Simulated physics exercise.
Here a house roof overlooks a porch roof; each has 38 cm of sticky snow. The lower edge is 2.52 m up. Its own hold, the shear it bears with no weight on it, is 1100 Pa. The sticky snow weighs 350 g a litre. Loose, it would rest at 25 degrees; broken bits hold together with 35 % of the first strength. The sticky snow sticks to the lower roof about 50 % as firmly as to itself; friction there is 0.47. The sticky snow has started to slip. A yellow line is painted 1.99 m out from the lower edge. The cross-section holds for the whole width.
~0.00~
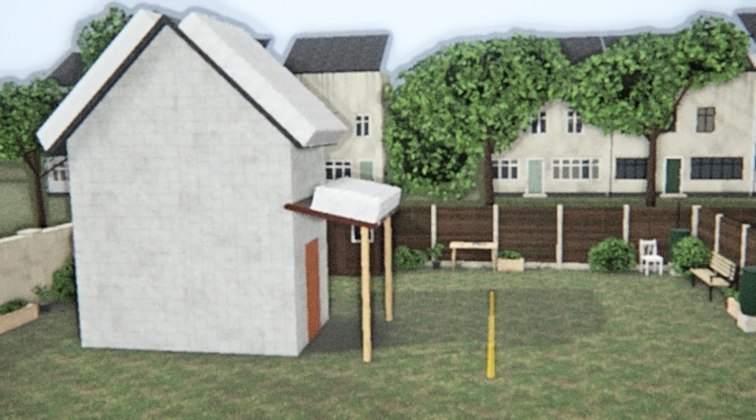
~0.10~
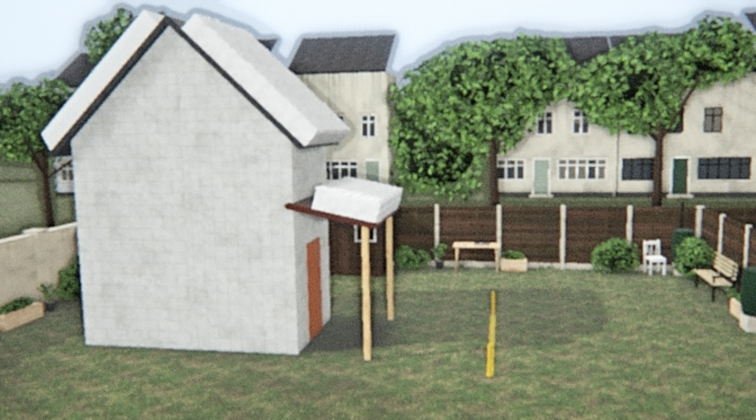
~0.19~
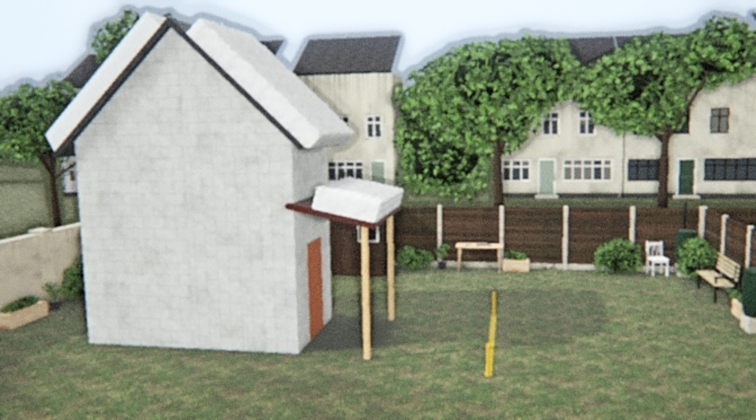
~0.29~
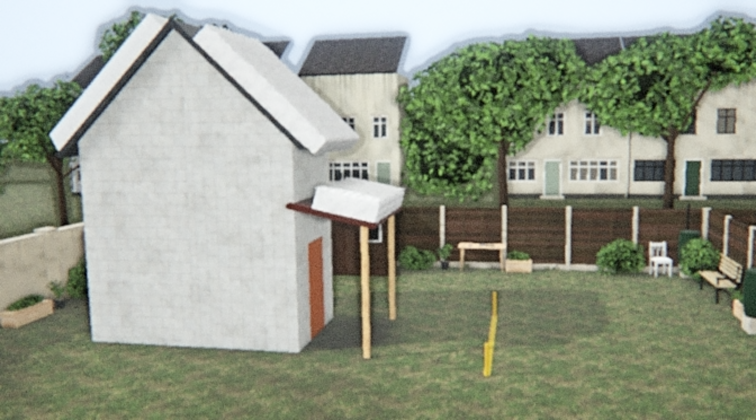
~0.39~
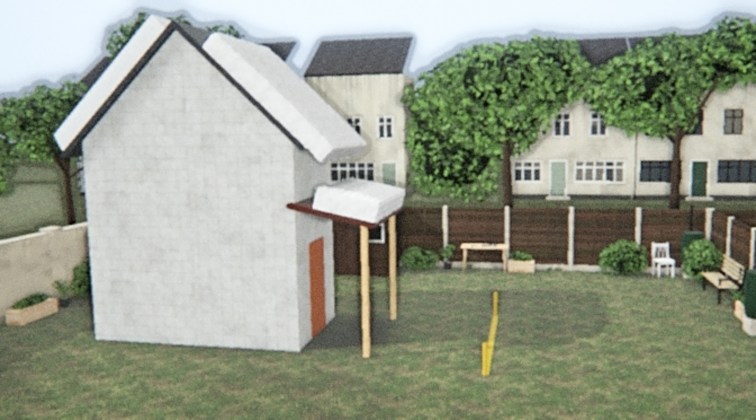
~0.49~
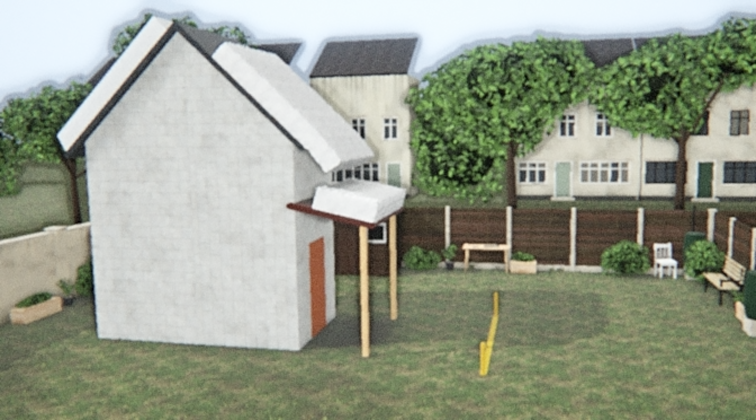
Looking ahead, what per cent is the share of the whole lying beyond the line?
It comes to some 43 %.
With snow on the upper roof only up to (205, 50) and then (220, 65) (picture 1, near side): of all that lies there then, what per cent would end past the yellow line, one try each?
In turn about 35 %, 25 %.
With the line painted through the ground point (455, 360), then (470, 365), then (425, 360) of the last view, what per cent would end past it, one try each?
In turn about 60 %, 55 %, 70 %.
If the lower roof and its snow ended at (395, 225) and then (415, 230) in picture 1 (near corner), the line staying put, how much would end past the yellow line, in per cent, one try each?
In that order: 40 %, 30 %.
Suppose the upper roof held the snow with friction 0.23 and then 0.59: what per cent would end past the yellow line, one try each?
In turn about 40 %, 14 %.
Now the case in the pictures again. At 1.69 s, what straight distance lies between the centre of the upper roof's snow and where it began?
About 5.6 m.
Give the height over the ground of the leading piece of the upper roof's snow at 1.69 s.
Roughly 0.0 m.
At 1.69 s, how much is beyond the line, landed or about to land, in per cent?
About 20 %.
After 1.04 s, none is below the lower edge and 0 % is past the line.
After 1.69 s, 69 % is below the lower edge and 20 % is past the line.
After 2.35 s, 82 % is below the lower edge and 43 % is past the line.
After 3.00 s, 82 % is below the lower edge and 43 % is past the line.
After 3.10 s, 82 % is below the lower edge and 43 % is past the line.
